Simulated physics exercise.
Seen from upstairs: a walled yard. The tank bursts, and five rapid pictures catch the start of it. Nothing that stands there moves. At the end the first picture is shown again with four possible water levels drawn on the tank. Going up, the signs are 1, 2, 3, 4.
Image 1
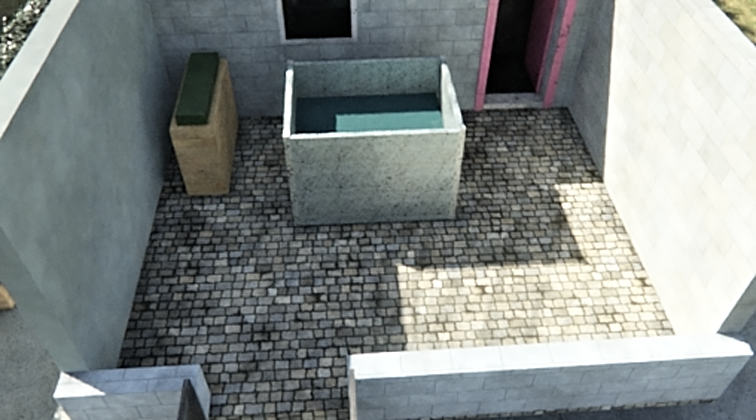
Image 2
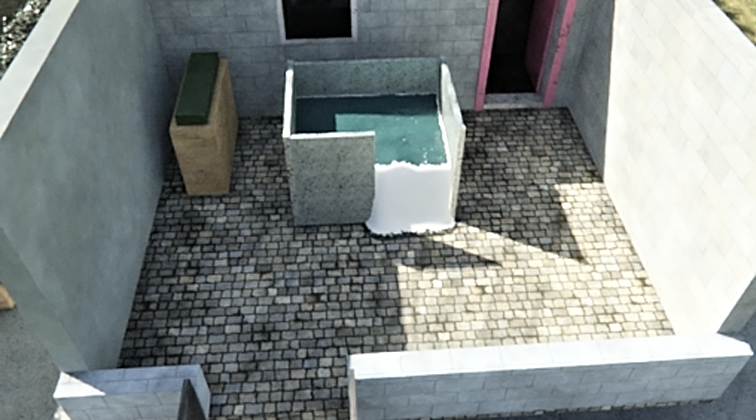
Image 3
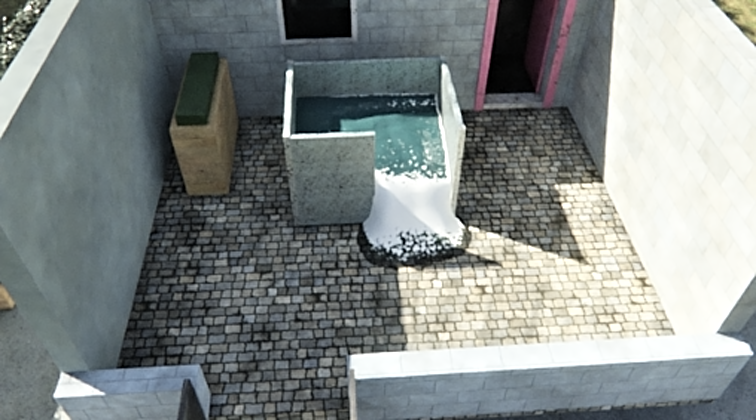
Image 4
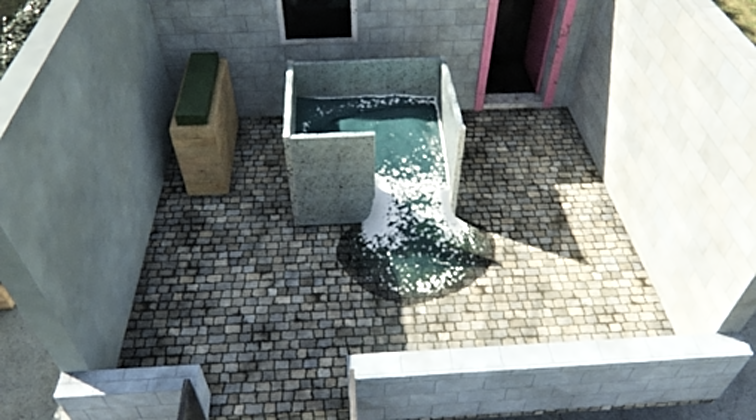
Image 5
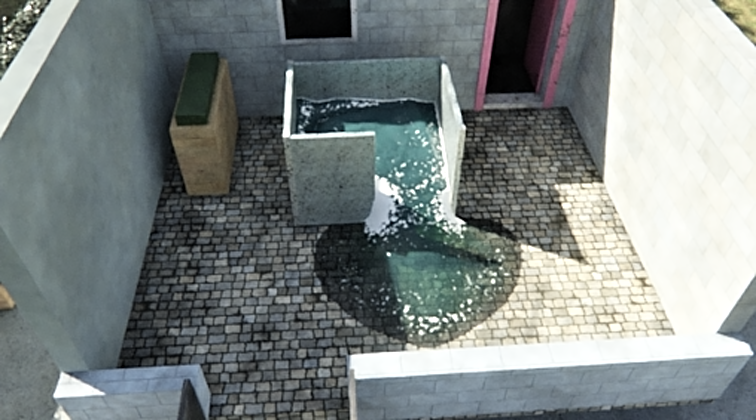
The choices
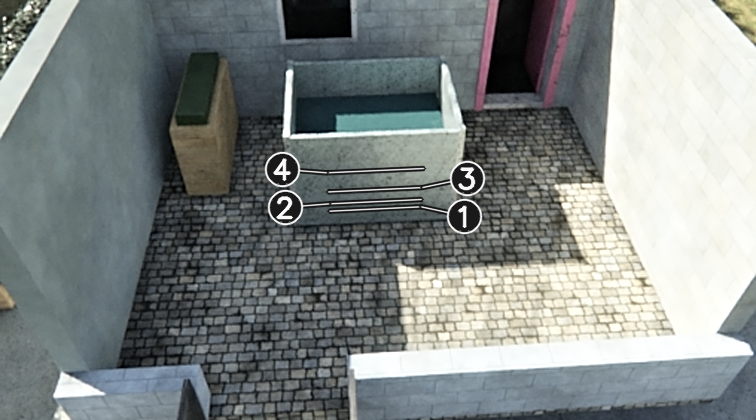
A large stone tank of water sat in a walled, cobbled yard until the right part of its front opened, and water poured out in a white rush, spreading across the paving in a widening pool.
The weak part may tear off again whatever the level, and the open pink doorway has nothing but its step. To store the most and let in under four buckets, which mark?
3 is the one.
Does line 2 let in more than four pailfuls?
No, not at all.
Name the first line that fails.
That would be 4.
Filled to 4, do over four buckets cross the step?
Yes.
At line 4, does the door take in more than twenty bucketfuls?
No.
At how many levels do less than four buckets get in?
Three of the four.
In white, 1 at (375, 209); 2 at (375, 201); 3 at (375, 189); 4 at (375, 170); from the bottom up 1, 2, 3, 4.
With 1, nothing gets over.
With 2, nothing gets over.
With 3, a bucket or two gets in.
With 4, about 10 bucketfuls get in.
